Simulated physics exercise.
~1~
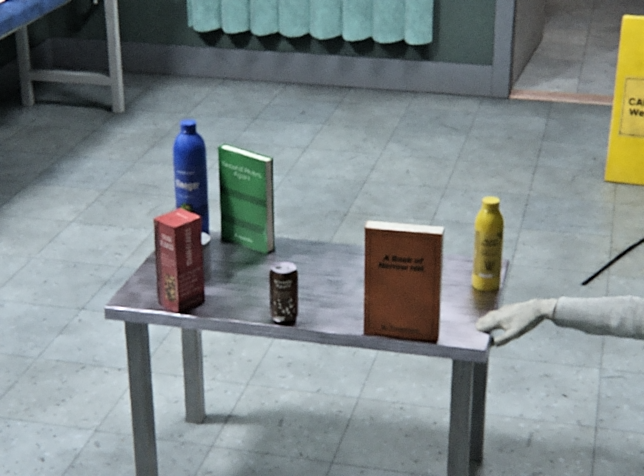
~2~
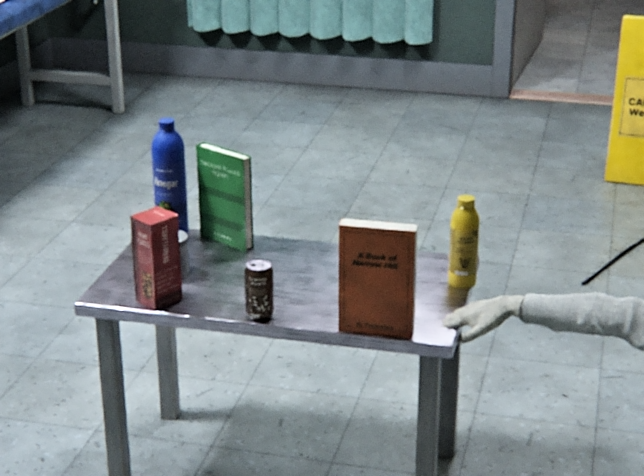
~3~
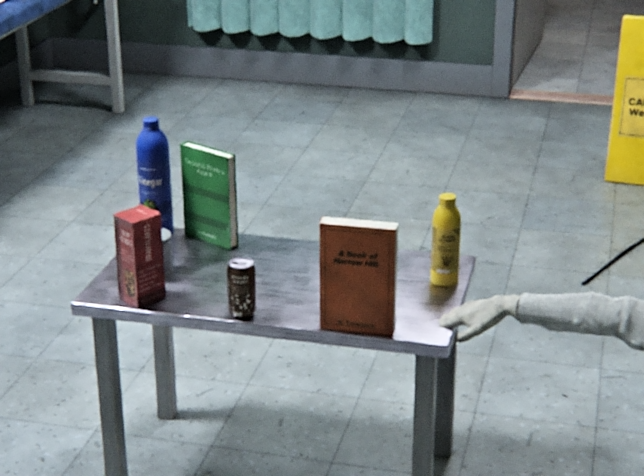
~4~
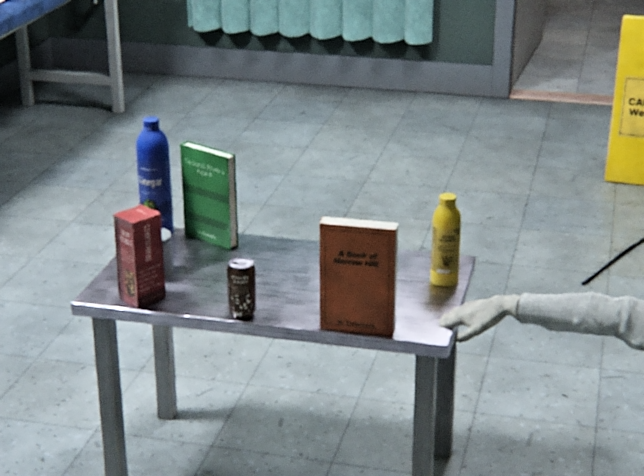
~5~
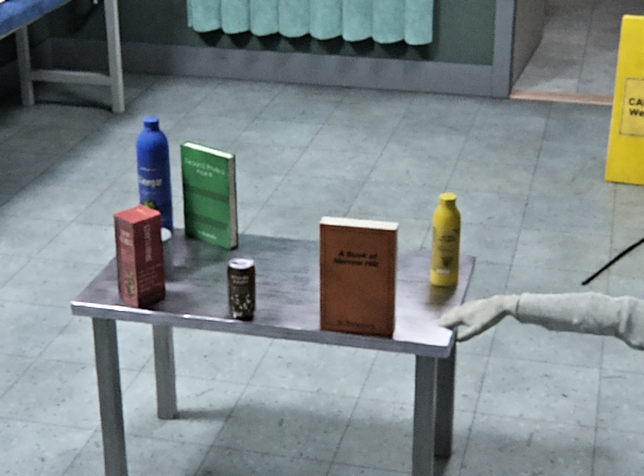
Gloved hand dragging a small metal table to the left, then holding it still, with bottles, books, carton and can staying upright.
